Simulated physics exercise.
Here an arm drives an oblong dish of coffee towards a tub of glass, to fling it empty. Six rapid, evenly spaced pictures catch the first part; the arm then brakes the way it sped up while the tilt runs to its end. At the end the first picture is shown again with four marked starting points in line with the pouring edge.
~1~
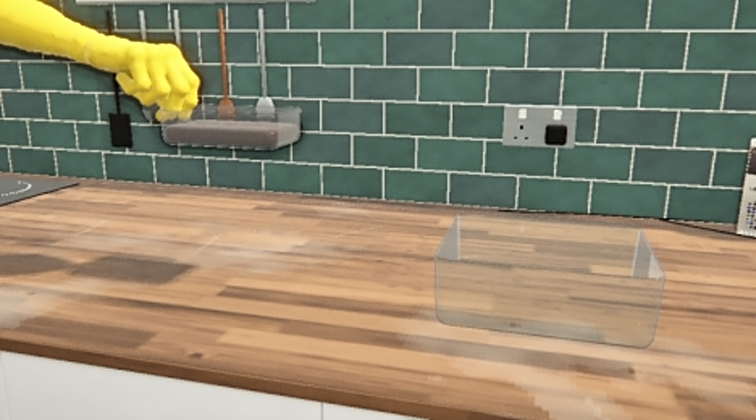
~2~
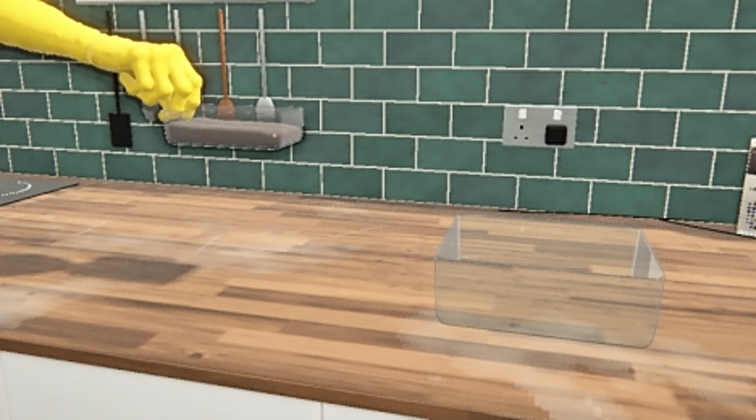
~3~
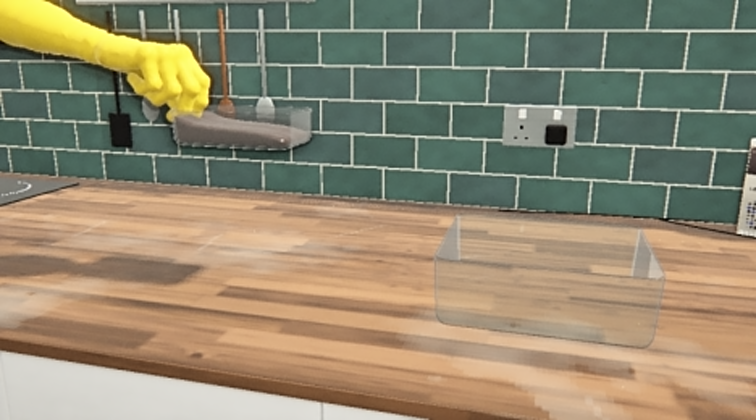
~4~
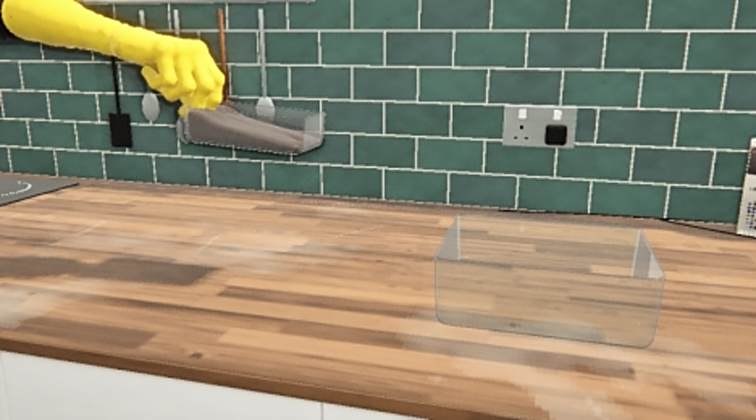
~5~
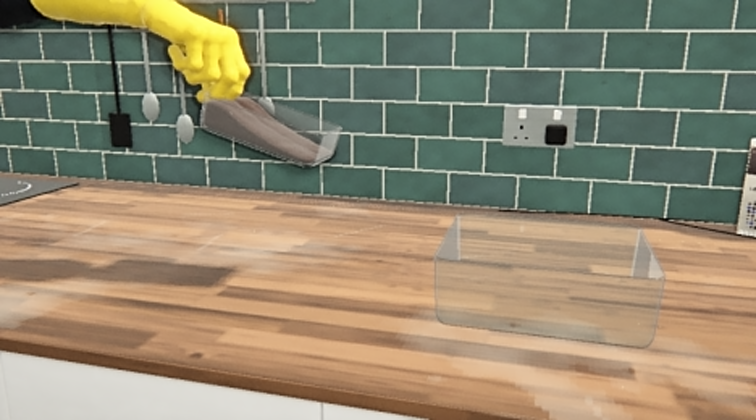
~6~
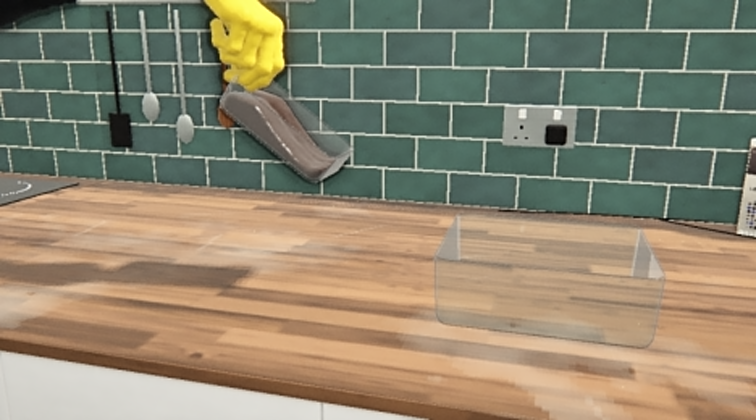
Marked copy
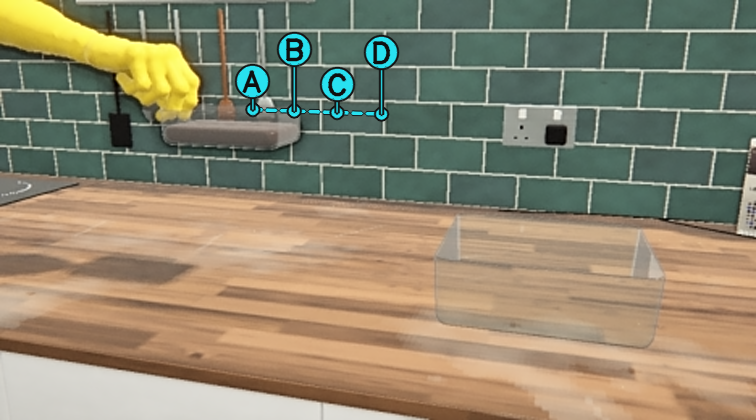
A yellow-gloved arm holds an oblong, clear-sided dish of brown coffee level above a wooden counter, before a green tiled wall. It eases the dish slightly rightward, then tilts it, the right end dropping steadily lower into a steep slant, with the coffee still inside and the glass tub motionless at right.
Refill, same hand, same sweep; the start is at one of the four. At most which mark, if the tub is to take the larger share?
Choose D.
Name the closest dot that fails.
C.
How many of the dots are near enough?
One.
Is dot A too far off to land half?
Yes.
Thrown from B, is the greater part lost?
Yes, that goes wrong.
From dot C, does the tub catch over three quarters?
No.
In cyan, A at (252, 109); B at (294, 111); C at (337, 112); D at (381, 114).
For dot A, about 0 % lands in the tub, 100 % falls short.
For dot B, about 1 % lands in the tub, 98 % falls short.
For dot C, about 25 % lands in the tub, 72 % falls short and 3 % goes beside or beyond.
For dot D, about 78 % lands in the tub, 16 % falls short and 6 % goes beside or beyond.
